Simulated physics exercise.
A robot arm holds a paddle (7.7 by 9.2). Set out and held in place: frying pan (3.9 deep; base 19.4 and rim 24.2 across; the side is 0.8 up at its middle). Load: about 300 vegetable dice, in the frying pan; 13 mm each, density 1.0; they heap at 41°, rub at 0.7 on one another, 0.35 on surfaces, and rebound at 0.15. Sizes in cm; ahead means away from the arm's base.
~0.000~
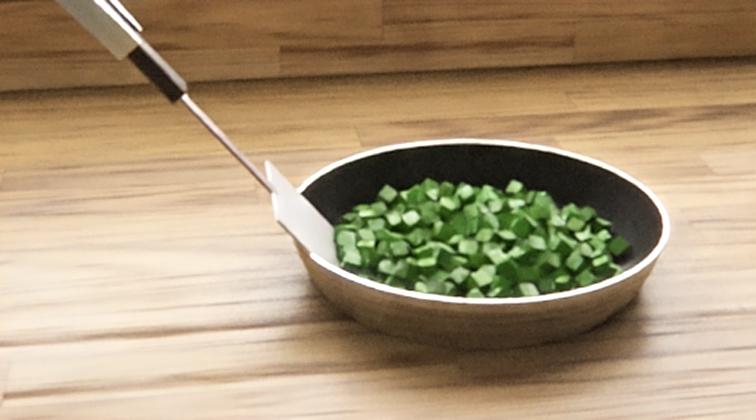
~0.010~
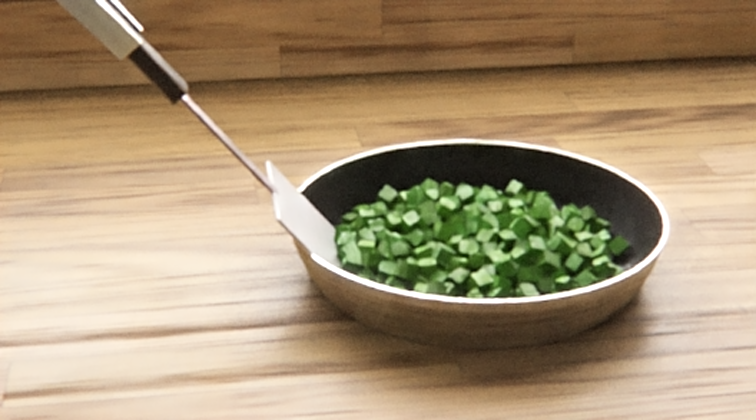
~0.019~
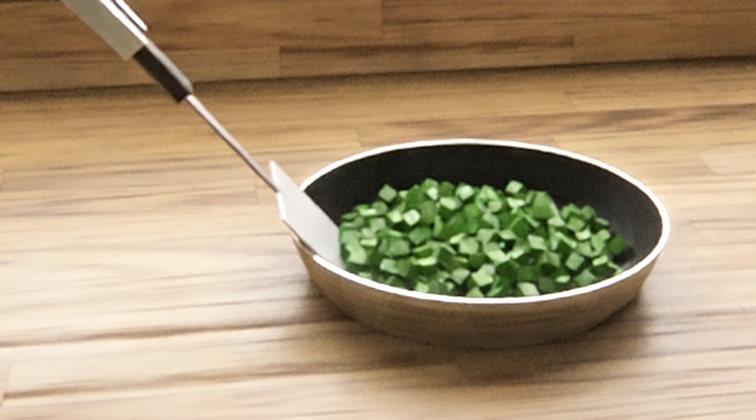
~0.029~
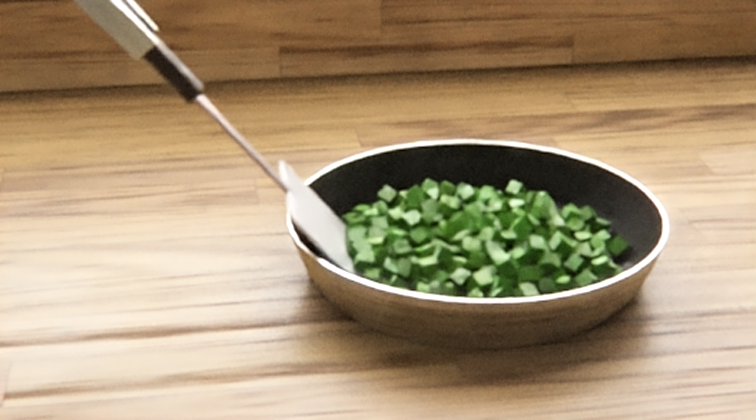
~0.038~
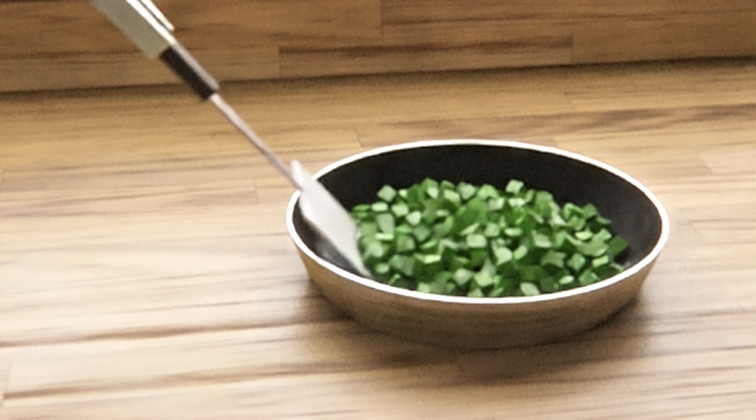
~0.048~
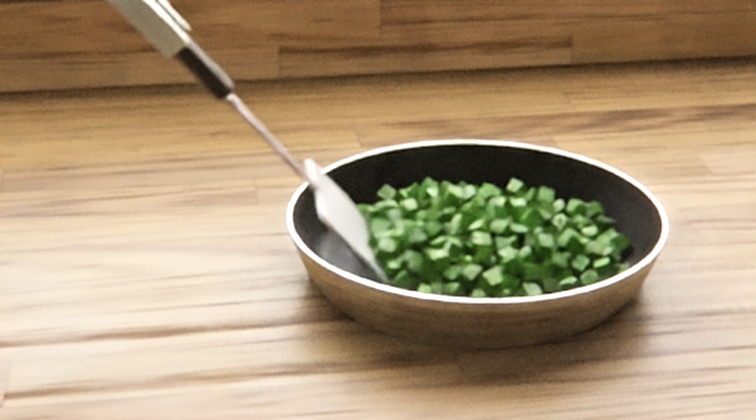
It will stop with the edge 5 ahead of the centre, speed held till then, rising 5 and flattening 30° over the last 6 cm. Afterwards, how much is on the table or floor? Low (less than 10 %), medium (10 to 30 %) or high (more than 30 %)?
Share on the table or floor: Medium (10 to 30 %).
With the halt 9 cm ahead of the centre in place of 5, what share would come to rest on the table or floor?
Then about 35 per cent.
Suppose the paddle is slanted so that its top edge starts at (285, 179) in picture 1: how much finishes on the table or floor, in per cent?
Some 15 per cent.
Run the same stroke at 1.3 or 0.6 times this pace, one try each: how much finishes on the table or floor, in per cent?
About 25 and 10 per cent.
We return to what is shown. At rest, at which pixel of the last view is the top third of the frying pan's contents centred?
Around (597, 229).
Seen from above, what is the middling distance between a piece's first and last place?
Some 4 cm.
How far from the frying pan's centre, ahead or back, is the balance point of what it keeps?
Some 4.5 cm ahead.
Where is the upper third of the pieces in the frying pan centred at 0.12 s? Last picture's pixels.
Near (515, 218).
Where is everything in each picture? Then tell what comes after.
The paddle top edge at (271, 189), sloping 51°; upper third of the load around (473, 236), from x 345 to 620, top at y 190; 296 in the frying pan, in the first picture.
The paddle top edge at (272, 189), sloping 51°; upper third of the load around (473, 236), from x 345 to 620, top at y 190, in the second picture.
The paddle top edge at (277, 189), sloping 51°; upper third of the load around (471, 237), from x 350 to 620, top at y 190, in the third picture.
The paddle top edge at (287, 189), sloping 51°; upper third of the load around (469, 236), from x 350 to 620, top at y 190, in the fourth picture.
The paddle top edge at (300, 188), sloping 51°; upper third of the load around (474, 235), from x 350 to 620, top at y 190, in the fifth picture.
The paddle top edge at (316, 187), sloping 51°; upper third of the load around (479, 232), from x 350 to 625, top at y 190; 296 in the frying pan, in the sixth picture.
After 0.08 s, sloping 51°, highest piece 5 above the table; 296 in the frying pan.
After 0.12 s, sloping 40°, highest piece 6 above the table; 296 in the frying pan.
After 0.33 s, sloping 21°, highest piece 5 above the table; 252 in the frying pan, 44 on the table or floor.
After 1.38 s, sloping 21°, highest piece 4 above the table; 252 in the frying pan, 44 on the table or floor.
In the end, 252 in the frying pan, 44 on the table or floor. That is 15 % on the table or floor.
